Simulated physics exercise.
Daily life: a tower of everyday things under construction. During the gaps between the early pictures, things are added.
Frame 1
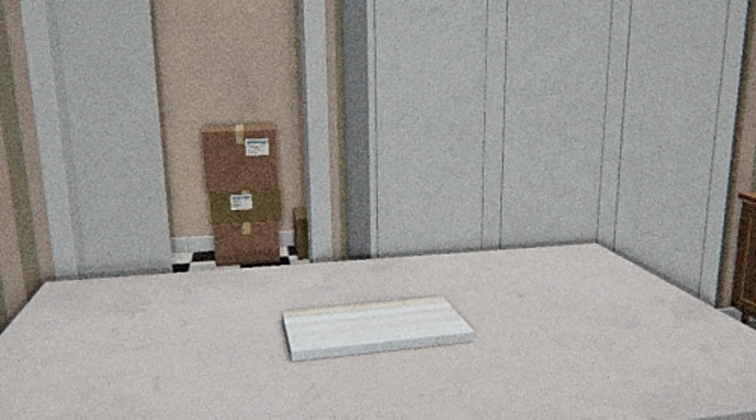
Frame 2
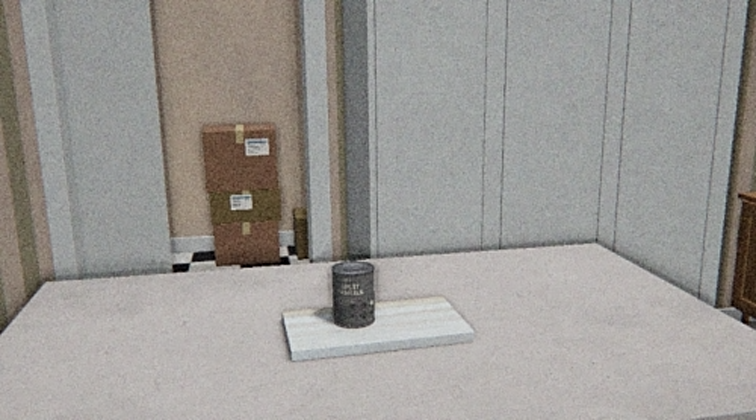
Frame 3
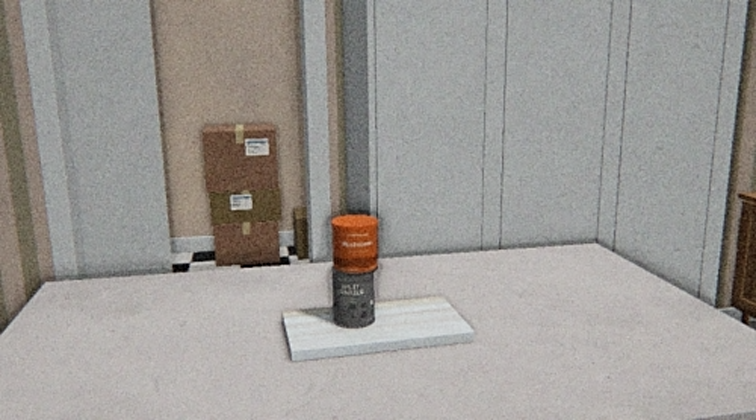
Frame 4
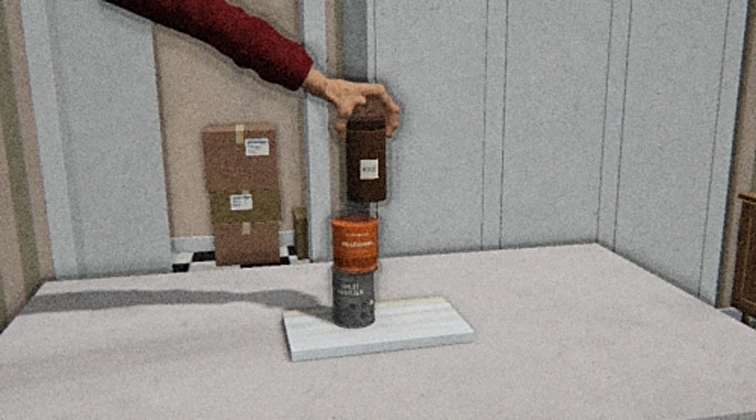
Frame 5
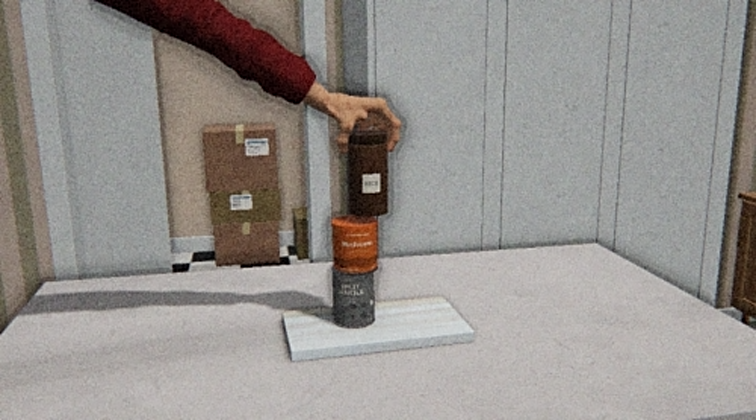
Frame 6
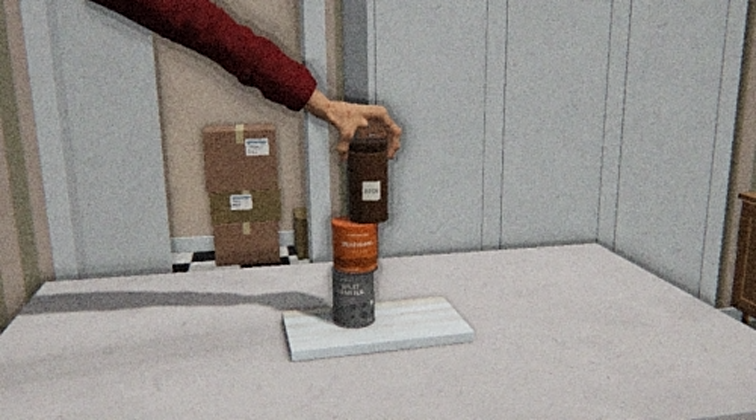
Grey and orange pots appearing stacked on a white board, then a red-sleeved arm lowering a brown jar onto the orange one.
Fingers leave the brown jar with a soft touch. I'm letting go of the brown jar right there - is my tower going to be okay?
The pile stays together.
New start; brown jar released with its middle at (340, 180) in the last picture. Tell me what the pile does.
The pile then stays upright.
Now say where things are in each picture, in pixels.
In the first frame, the last thing is not in view yet; white board (374, 326).
In the second frame, the last thing is not in view yet; grey pot (353, 294).
In the third frame, the last thing is not in view yet; orange pot (355, 245).
The fourth frame shows still above its spot; brown jar (366, 159); white board (374, 326).
The fifth frame shows still above its spot; brown jar (368, 173); grey pot (353, 294).
The sixth frame shows set down, still held; brown jar (368, 180); orange pot (355, 245).
Then, 0.30 s after the last picture, nothing has stirred.
Then, 0.70 s after the last picture, brown jar resting near (369, 181).
At rest, all 4 in place. Seen from the same camera at the end, brown jar near (368, 181). The pile holds.
